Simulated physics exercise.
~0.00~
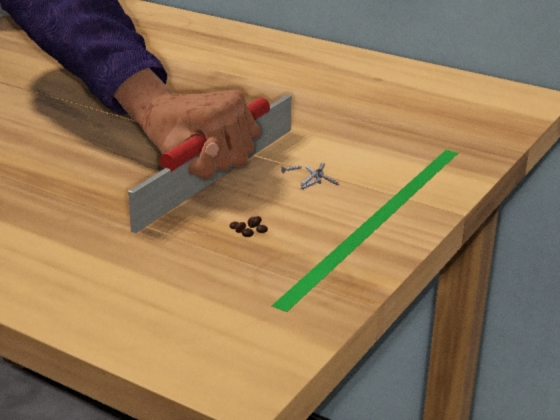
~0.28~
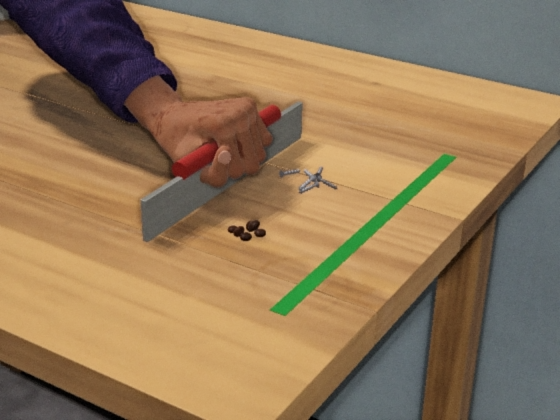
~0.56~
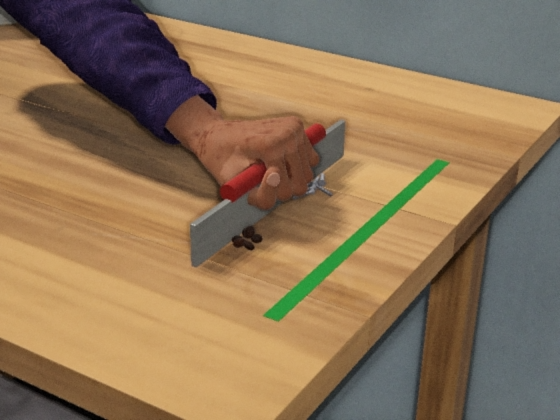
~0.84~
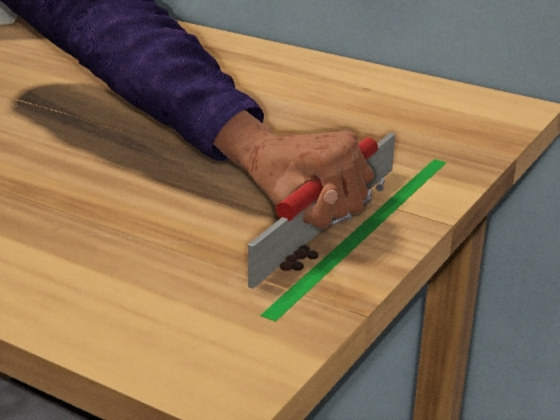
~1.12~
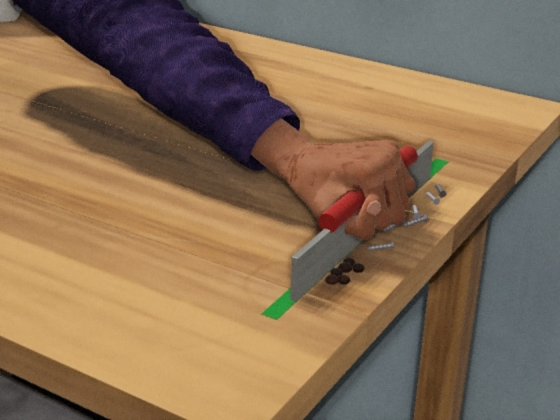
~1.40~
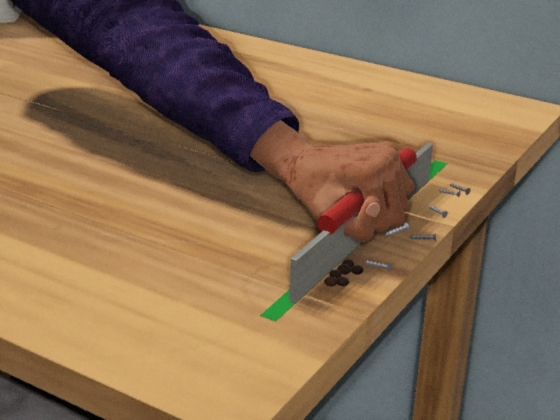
On a light wooden table against a grey-blue wall, seen from above at an angle by a slightly swaying camera, a hand in a purple sleeve grips a metal scraper with a red handle. To its right lie a small heap of dark brown bean-like bits in front and silvery screws behind, with a green tape strip beyond. The hand slides the scraper right, reaching both heaps and pushing them over the tape. The blade stops at the strip, while the screws spread a little farther toward the edge. Both heaps end on the table.
